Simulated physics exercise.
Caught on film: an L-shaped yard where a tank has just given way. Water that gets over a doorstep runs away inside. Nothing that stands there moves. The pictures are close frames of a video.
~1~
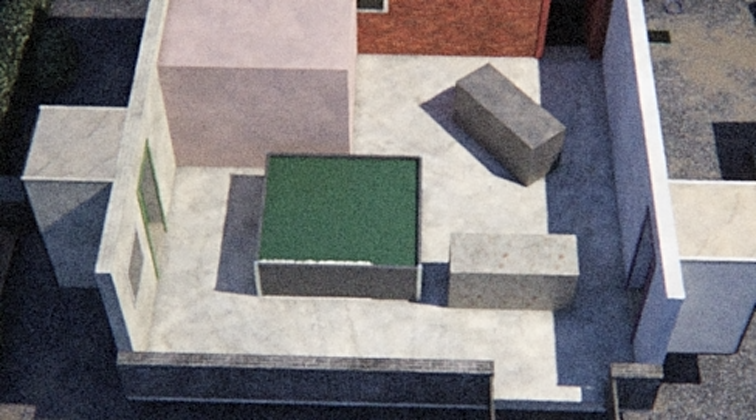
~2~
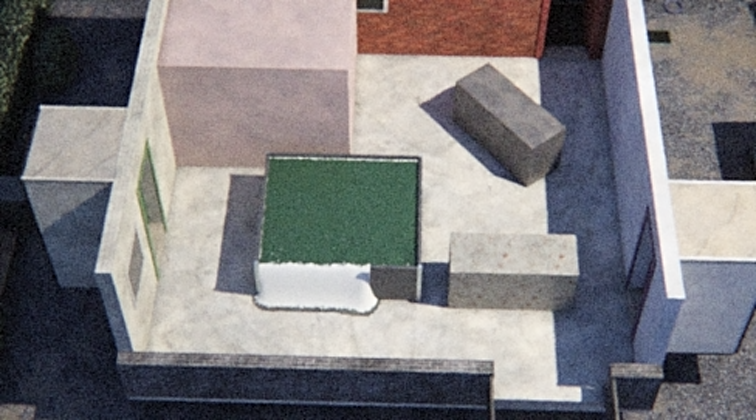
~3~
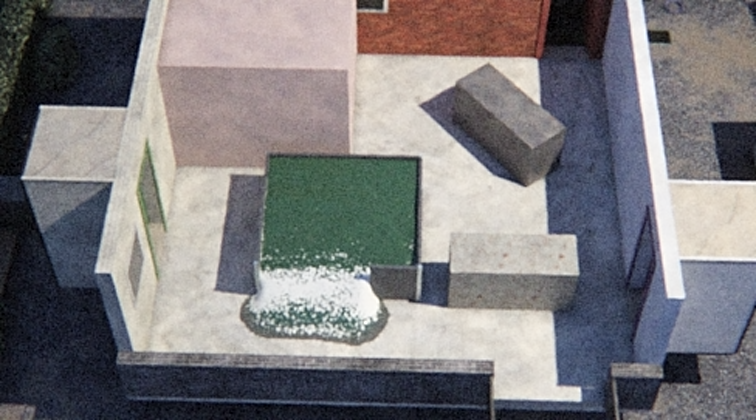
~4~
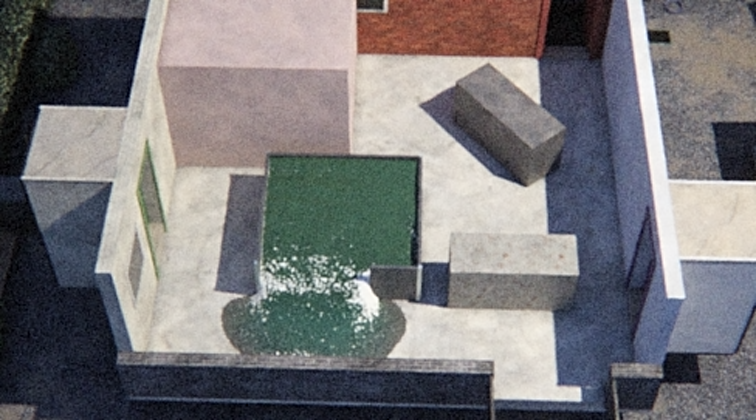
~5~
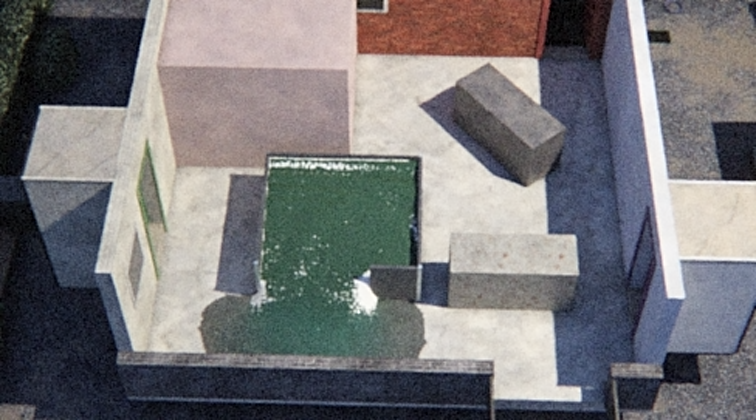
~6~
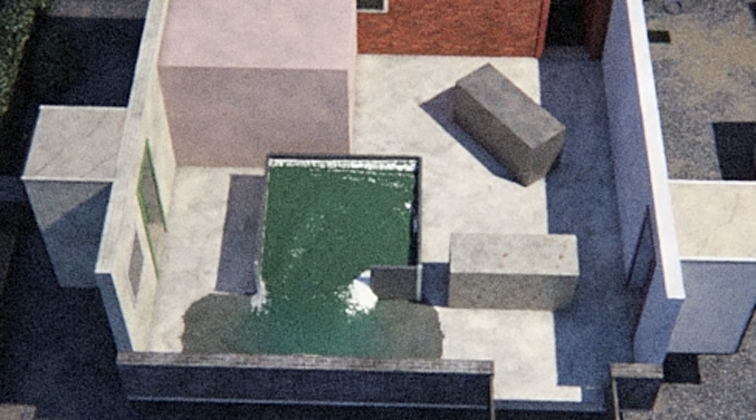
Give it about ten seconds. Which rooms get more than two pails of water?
One by one: The green door holds within the limit; the red door holds within the limit; the purple door floods.
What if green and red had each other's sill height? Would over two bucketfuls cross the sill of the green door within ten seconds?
In short: Green door goes over.
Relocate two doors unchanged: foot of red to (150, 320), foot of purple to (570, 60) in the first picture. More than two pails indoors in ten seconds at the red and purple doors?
In short: Red floods; purple holds.
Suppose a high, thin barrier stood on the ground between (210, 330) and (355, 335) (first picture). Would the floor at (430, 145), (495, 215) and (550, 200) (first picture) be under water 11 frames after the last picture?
As listed: Dry, dry, no water.
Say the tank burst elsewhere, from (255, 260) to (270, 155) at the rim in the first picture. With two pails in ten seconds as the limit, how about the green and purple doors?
My reading: Green door floods, purple door lets more in.
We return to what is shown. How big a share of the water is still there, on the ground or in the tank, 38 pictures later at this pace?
Some 90 per cent.
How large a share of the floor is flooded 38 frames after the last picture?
Close to 80 %.
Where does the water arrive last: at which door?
The red-painted one.
A moment on, water covers 20 % of the floor; the green door not reached, the red door not reached, the purple door not reached.
Next, water covers 35 % of the floor; the green door wet at the sill, nothing in, the red door not reached, the purple door not reached.
Then, water covers 55 % of the floor; the green door wet at the sill, nothing in, the red door not reached, the purple door over two buckets in.
Later, water covers 80 % of the floor; the green door wet at the sill, nothing in, the red door not reached, the purple door far over two buckets in.
In the end, water covers 95 % of the floor; the green door wet at the sill, nothing in, the red door wet at the sill, nothing in, the purple door far over two buckets in.
